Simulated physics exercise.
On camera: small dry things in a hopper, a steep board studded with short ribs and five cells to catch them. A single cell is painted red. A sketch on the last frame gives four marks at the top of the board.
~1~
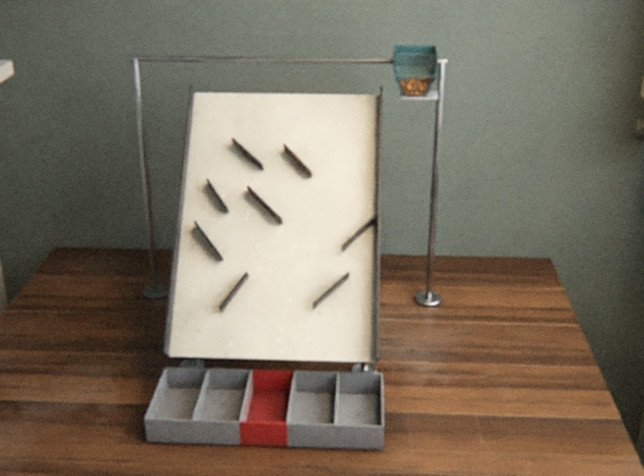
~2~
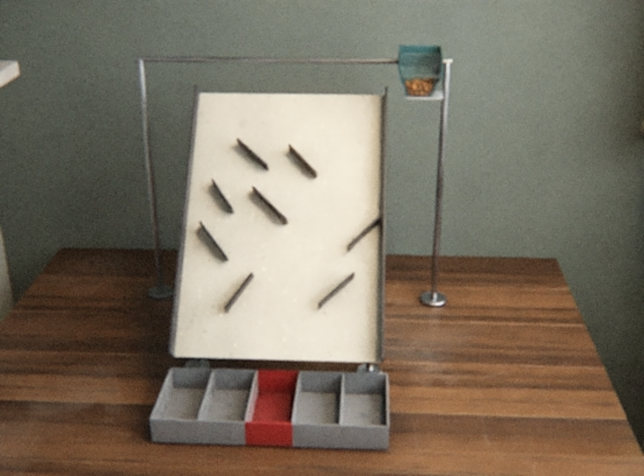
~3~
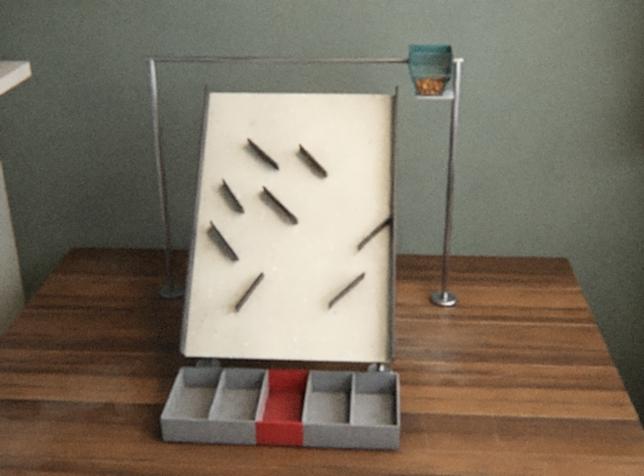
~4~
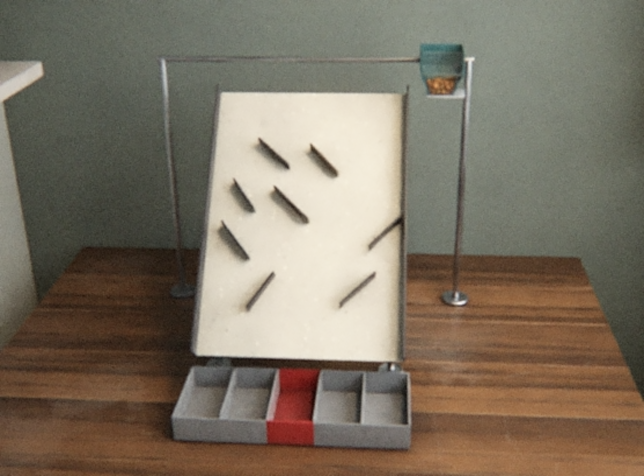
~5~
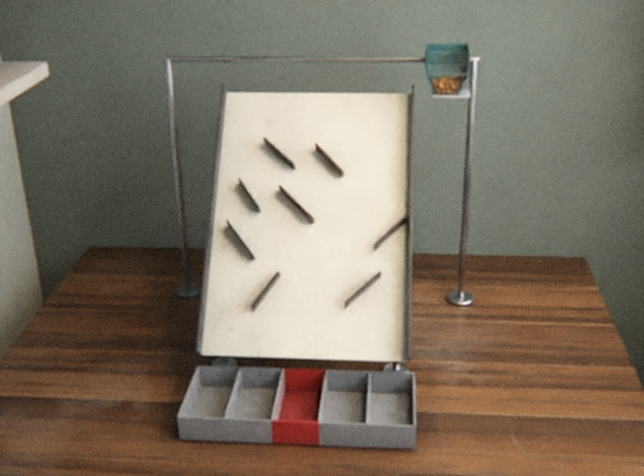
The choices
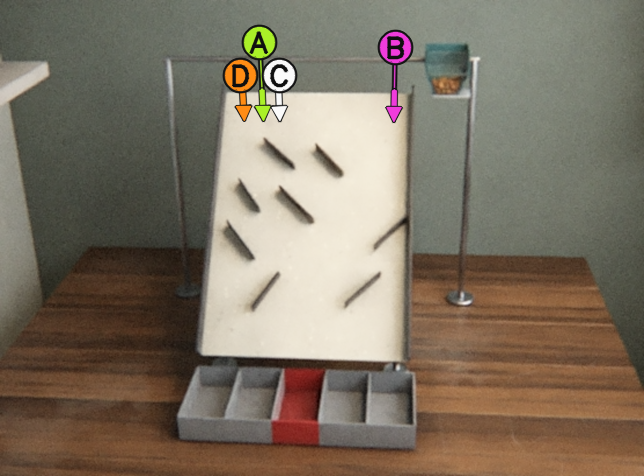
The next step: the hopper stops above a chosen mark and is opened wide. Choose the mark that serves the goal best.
B is best.
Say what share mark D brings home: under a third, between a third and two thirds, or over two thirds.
Mark D gives under a third.
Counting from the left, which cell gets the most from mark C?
The third from the left.
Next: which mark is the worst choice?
D it is.
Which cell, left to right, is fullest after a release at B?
The third.
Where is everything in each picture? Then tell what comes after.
Hopper at (414, 84), roasted chickpeas, door shut, in the first picture.
Ribs (237, 138) to (267, 165), (289, 144) to (316, 172), (212, 179) to (232, 209), in the second picture.
Ribs (263, 186) to (297, 219), (210, 221) to (237, 256), (358, 246) to (391, 215), in the third picture.
Ribs (246, 308) to (273, 271), (339, 304) to (375, 272), in the fourth picture.
Red cell at (295, 431), number 3 of 5 from the left, in the fifth picture.
On the marked copy, mark A meets the board at (263, 115); mark B meets the board at (393, 116); mark C meets the board at (279, 115); mark D meets the board at (243, 115).
For mark A, about a third in the red cell, about two thirds in other cells, a stray few held on the board.
For mark B, most in the red cell, a small part in other cells, a stray few held on the board.
For mark C, about two thirds in the red cell, about a third in other cells.
For mark D, about a quarter in the red cell, about two thirds in other cells, a stray few outside the box.
